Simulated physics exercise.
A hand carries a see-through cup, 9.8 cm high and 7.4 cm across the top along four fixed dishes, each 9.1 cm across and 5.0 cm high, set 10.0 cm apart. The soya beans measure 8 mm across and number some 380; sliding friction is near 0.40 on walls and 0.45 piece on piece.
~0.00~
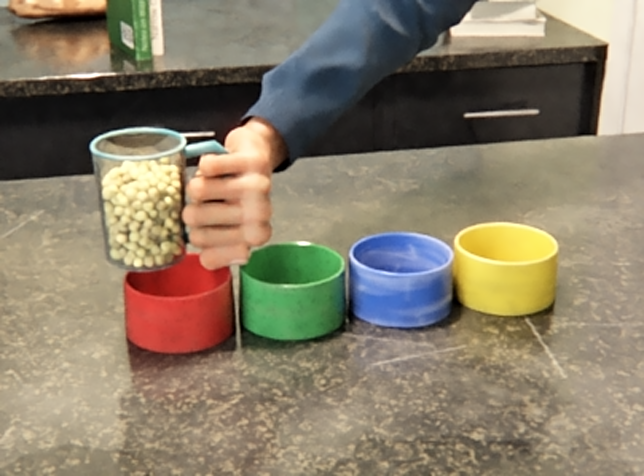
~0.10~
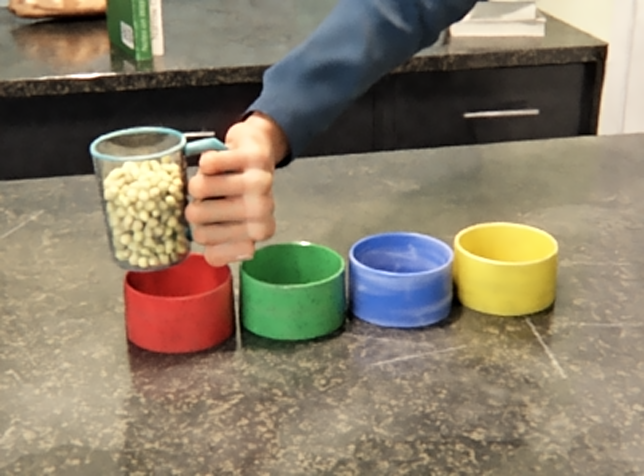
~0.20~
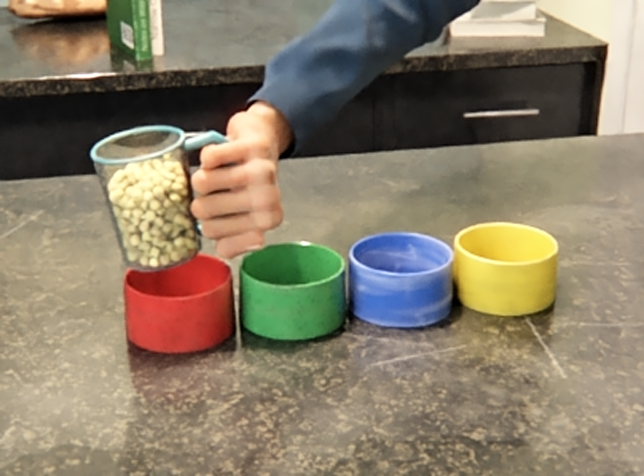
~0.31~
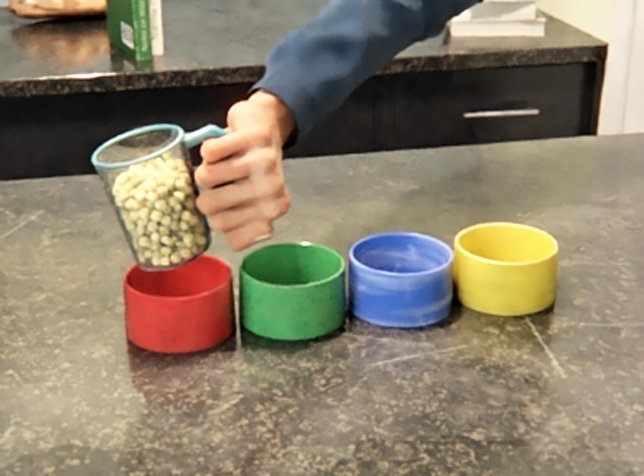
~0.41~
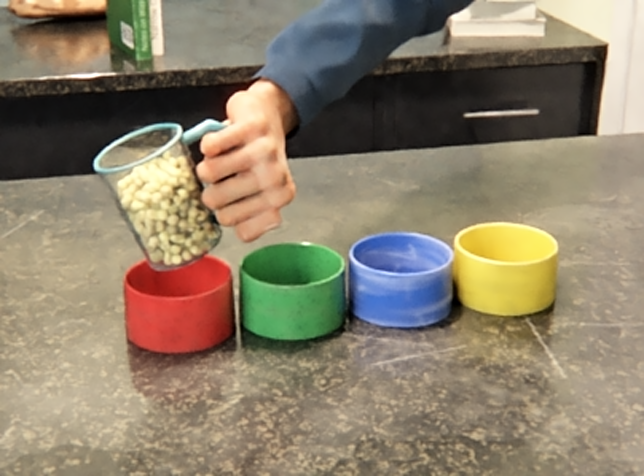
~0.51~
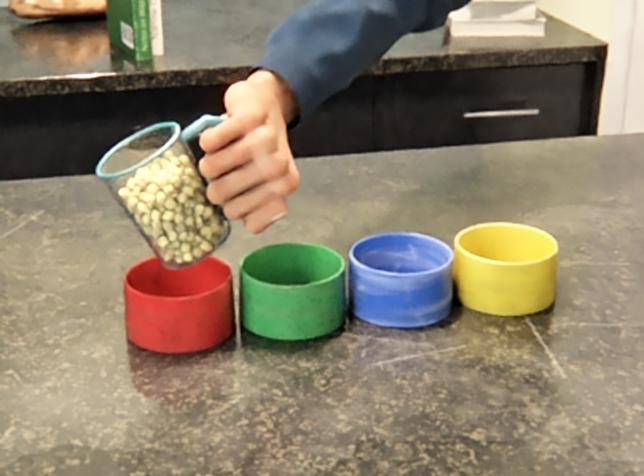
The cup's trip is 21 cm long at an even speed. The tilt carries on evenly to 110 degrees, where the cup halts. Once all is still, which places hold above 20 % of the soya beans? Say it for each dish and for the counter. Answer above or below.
Red above, blue below, green below, yellow below, counter below.
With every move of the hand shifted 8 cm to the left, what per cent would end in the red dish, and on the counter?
In that case red 0; counter 100.
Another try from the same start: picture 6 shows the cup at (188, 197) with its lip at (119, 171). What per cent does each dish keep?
Red 0, blue 0, green 90, yellow 0.
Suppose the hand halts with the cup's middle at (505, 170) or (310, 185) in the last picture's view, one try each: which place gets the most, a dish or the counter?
The winner: Red; red.
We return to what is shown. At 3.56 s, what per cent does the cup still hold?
About 0 per cent.
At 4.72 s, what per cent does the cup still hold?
Roughly 0 per cent.
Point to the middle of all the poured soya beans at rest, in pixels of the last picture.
Near (185, 297).
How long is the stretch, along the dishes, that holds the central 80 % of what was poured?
About 6 cm.
After 2.34 s, tilt 110 degrees; cup holds 15 %, red 85 %.
After 3.56 s, tilt 110 degrees; cup holds 0 %, red 100 %.
After 4.72 s, tilt 110 degrees; cup holds 0 %, red 100 %.
By 5.0 s all is still; red 100 %, blue 0 %, green 0 %, yellow 0 %, counter 0 %.
